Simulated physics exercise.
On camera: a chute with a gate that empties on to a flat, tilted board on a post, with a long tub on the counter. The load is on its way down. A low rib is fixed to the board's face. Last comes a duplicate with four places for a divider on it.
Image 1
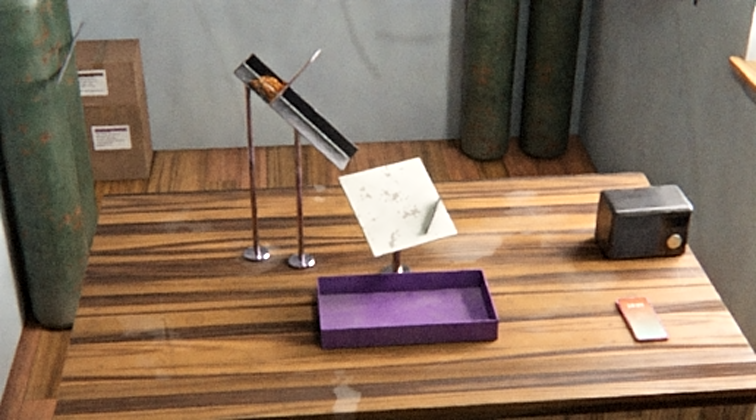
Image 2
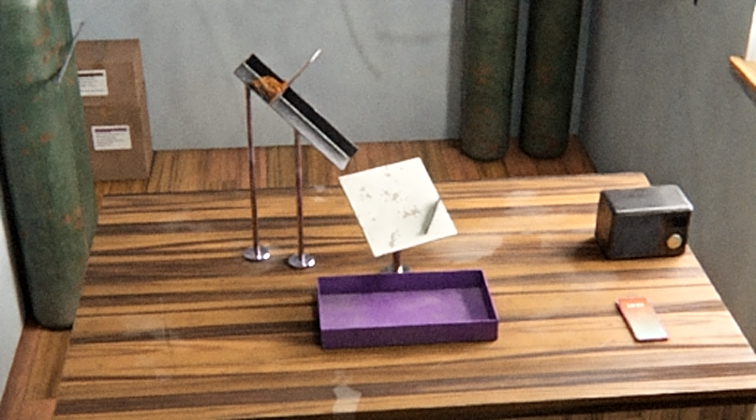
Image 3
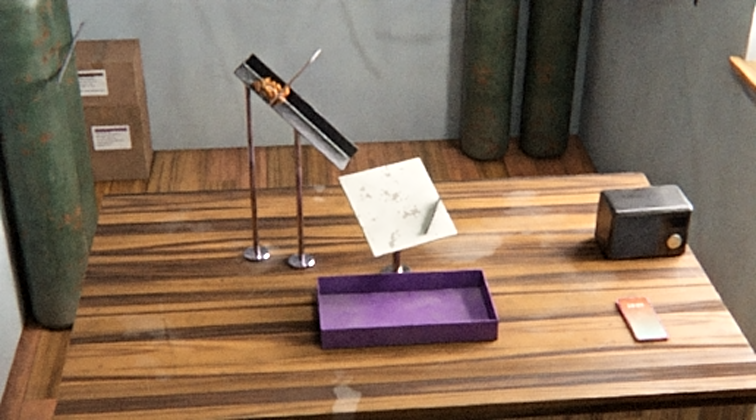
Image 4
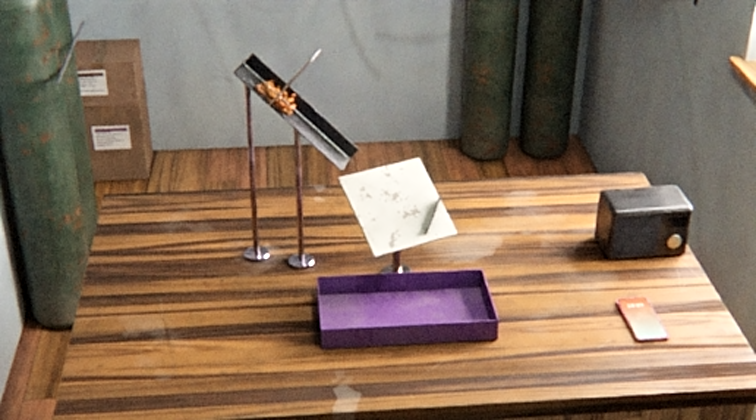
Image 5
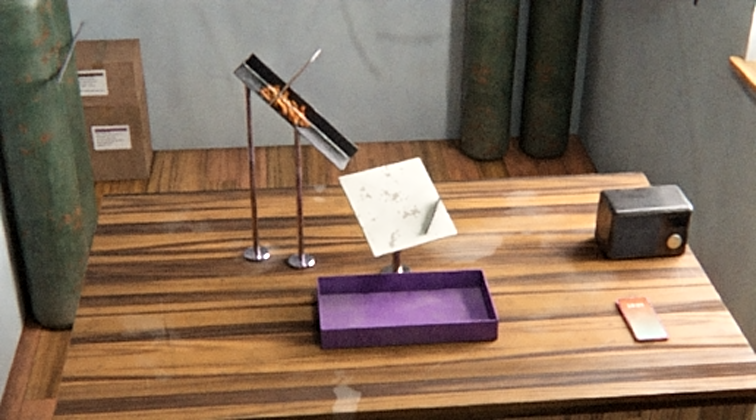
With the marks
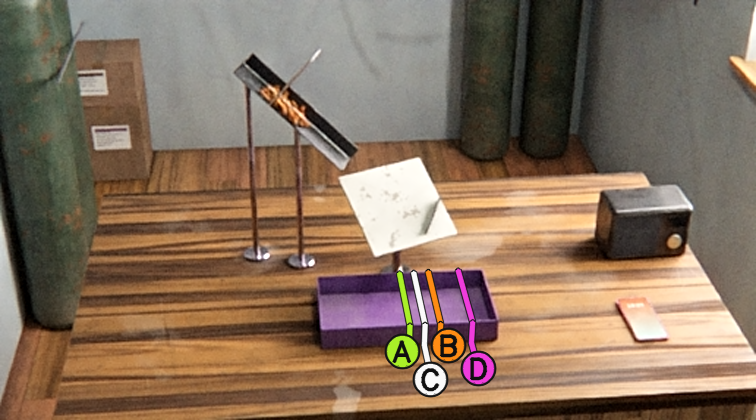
To begin with, small orange-brown bits sit bunched behind a gate near the top of a sloping metal chute, above a tilted pale board and an empty purple tub. The bits then slide a short way down the chute toward the right, spreading out slightly, while everything else stays still.
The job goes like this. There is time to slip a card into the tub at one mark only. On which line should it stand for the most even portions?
B is best.
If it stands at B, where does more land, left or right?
The right side.
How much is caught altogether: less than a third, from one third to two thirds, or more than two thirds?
More than two thirds.
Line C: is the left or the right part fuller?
More lands on the right.
On the marked copy, line A crosses the front rim at (409, 325); line B crosses the front rim at (440, 323); line C crosses the front rim at (424, 324); line D crosses the front rim at (472, 321).
With A, of what is caught, only a few on the left of the divider, all but a few on the right.
With B, of what is caught, close to a third on the left of the divider, close to two thirds on the right.
With C, of what is caught, a small share on the left of the divider, all but a few on the right.
With D, of what is caught, all but a few on the left of the divider, a small share on the right.
